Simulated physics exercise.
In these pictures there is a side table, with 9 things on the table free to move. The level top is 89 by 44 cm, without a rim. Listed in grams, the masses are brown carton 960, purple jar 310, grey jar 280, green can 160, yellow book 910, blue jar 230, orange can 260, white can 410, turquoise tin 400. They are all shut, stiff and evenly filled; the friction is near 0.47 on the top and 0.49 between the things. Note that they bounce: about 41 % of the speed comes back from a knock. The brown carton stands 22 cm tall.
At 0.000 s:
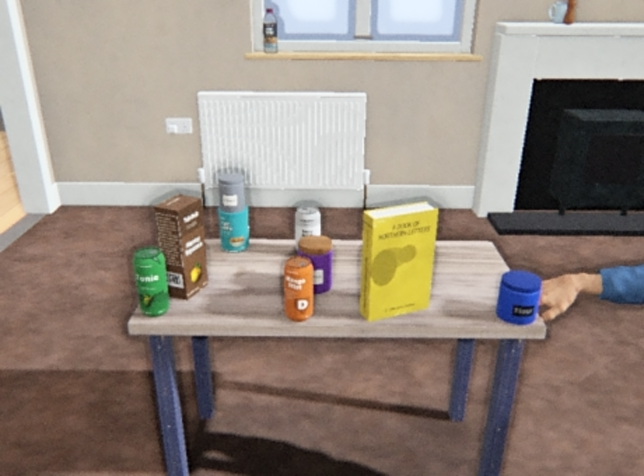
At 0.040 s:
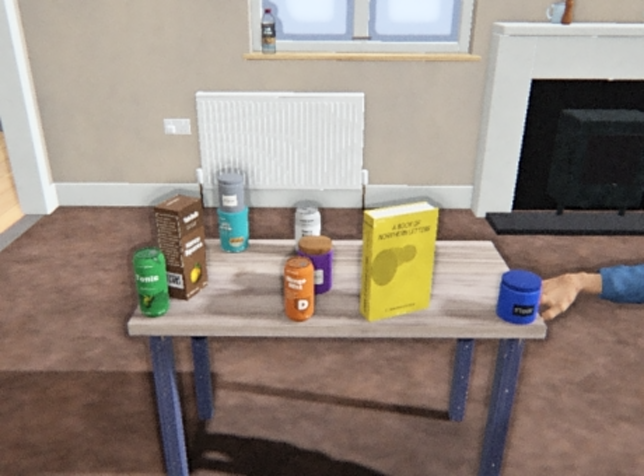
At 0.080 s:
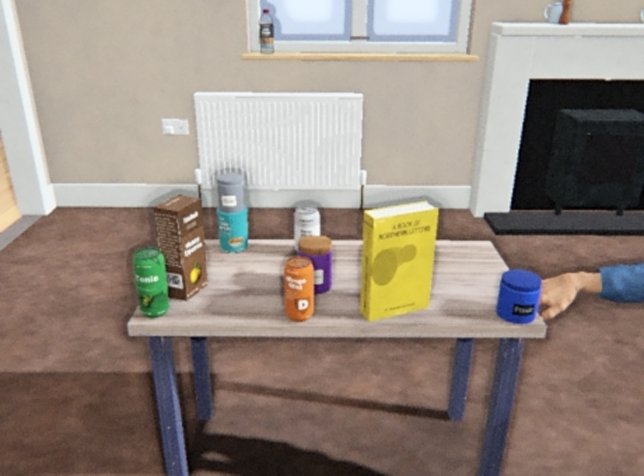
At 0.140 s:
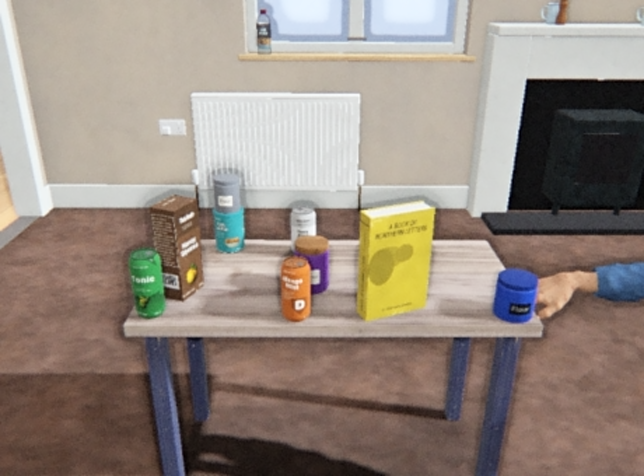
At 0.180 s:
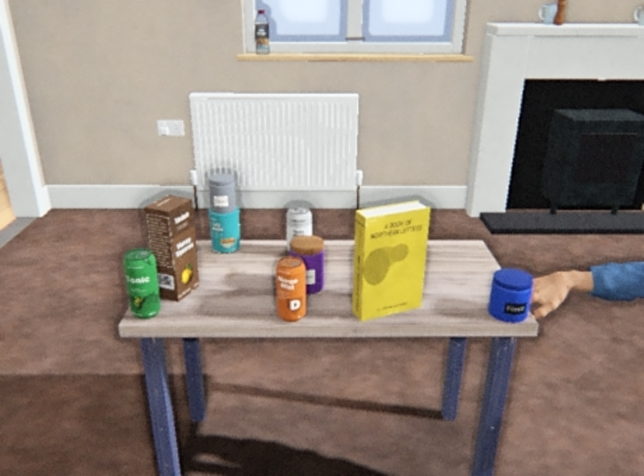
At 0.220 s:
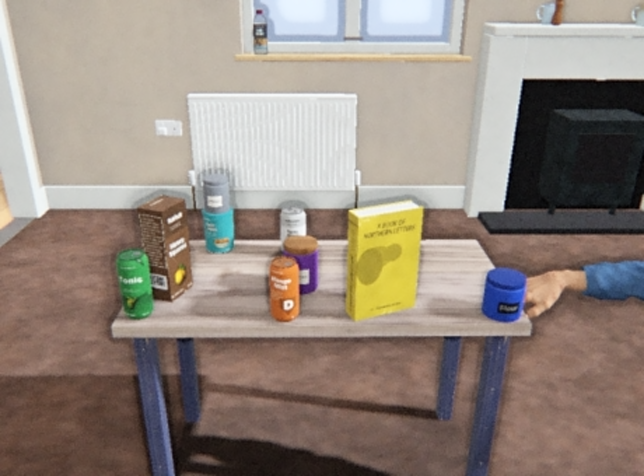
A hand beside the blue jar slides the table of closed containers slightly left.
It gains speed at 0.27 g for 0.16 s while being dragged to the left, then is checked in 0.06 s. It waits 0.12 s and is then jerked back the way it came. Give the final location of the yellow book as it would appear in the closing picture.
Final location: (399, 261).
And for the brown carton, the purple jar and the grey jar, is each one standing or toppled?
Here's how it ends: The brown carton comes down, the purple jar never goes down, and the grey jar never goes down.
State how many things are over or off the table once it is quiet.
So, 1 in all.
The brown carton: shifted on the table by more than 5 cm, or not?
Brown carton: Moved.
Around 0.52 s, table shifted 3 cm; brown carton at 8° to upright; green can at 4° to upright.
Around 0.82 s, green can at 17° to upright; brown carton at 14° to upright.
Around 1.12 s, brown carton at 53° to upright; green can at 7° to upright.
Around 1.42 s, brown carton on its side; orange can at 11° to upright.
Finally (2.0 s), on their side or leaning hard on the table, brown carton; the other 8 still in place (within 5 cm). Final places as that camera would see them, yellow book near (399, 261).
